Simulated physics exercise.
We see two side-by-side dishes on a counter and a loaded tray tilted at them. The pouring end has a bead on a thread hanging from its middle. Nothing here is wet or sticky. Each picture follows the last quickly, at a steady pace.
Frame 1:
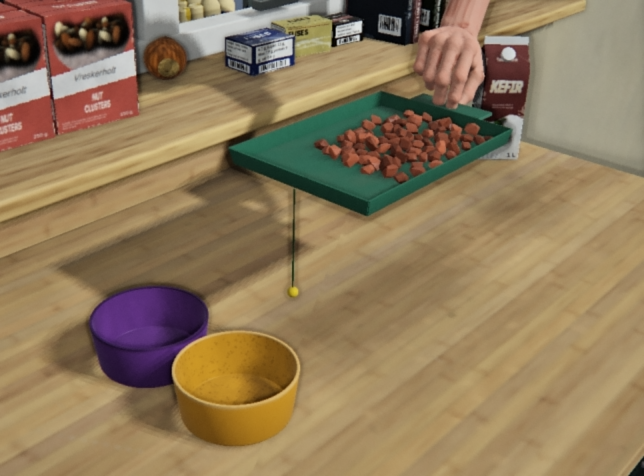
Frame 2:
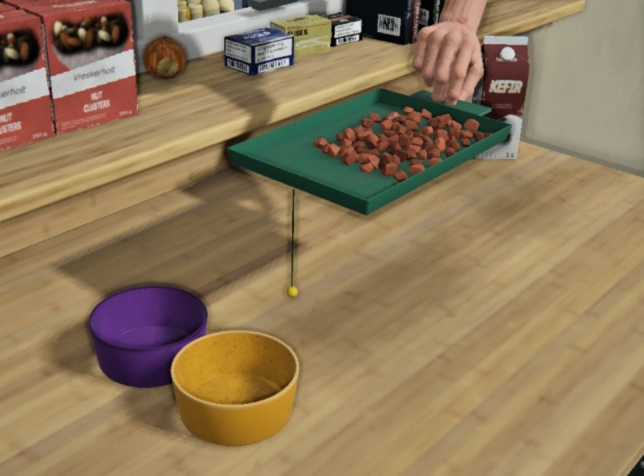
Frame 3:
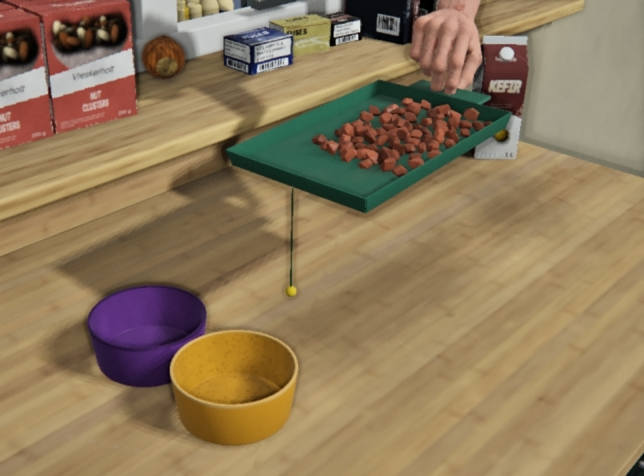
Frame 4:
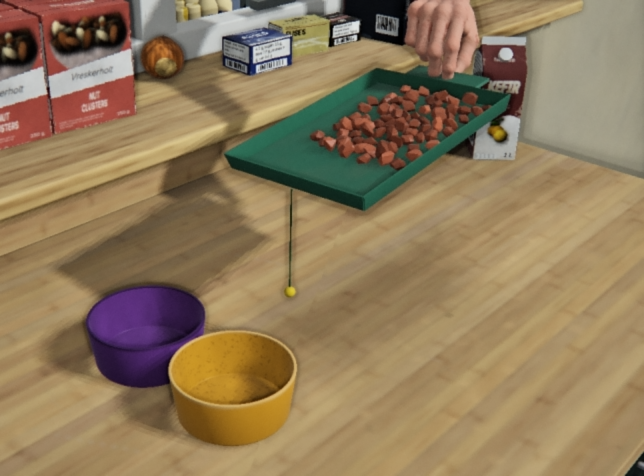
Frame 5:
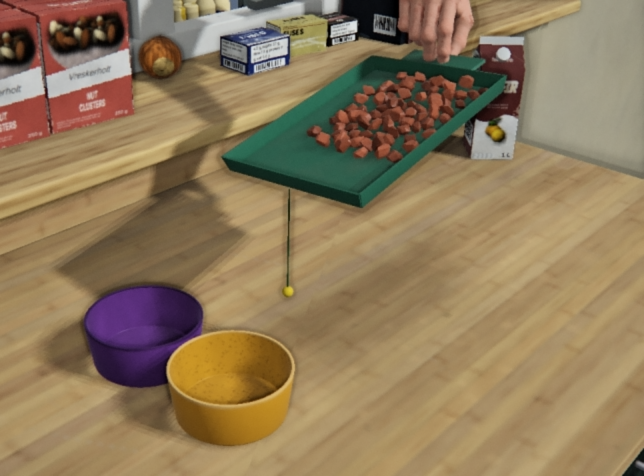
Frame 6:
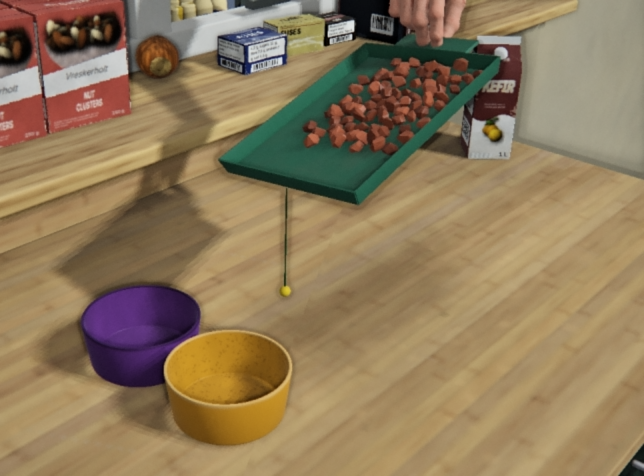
Wooden kitchen counter, a hand gradually tilting a green tray of reddish chunks near a purple bowl and an orange bowl.
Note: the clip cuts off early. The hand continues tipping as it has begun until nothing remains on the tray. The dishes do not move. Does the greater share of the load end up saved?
No - so the dishes mostly fail at catching it, really.
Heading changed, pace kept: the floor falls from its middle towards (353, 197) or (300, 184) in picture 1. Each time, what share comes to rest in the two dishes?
In order: About 10, then 30 percent.
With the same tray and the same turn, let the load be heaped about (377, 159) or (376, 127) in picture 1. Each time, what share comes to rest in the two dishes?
You'd get 0 % the first time and 10 % the second.
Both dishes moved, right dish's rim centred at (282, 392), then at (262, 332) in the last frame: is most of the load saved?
First shift, a minority share; second shift, a majority share.
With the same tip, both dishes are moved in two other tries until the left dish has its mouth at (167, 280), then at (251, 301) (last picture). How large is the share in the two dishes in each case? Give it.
80 and 60 in a hundred.
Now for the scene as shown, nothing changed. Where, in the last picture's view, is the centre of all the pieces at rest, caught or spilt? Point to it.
Centre at rest: Close to (210, 325).
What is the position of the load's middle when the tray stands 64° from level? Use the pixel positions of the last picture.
In the last view, the load is centred near (250, 158).
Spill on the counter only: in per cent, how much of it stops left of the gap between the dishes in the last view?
Close to 20 %.
Soon, tray tipped steeply; most on the tray; a small part in the air.
A while on, tray tipped past a quarter turn; about a quarter on the tray; a stray few in the right dish; a small part in the left dish; about half outside both; about a quarter in the air.
Towards the end, tray tipped past a quarter turn; a stray few in the right dish; a small part in the left dish; most outside both.
Finally, tray tipped past a quarter turn; a stray few in the right dish; a small part in the left dish; most outside both.
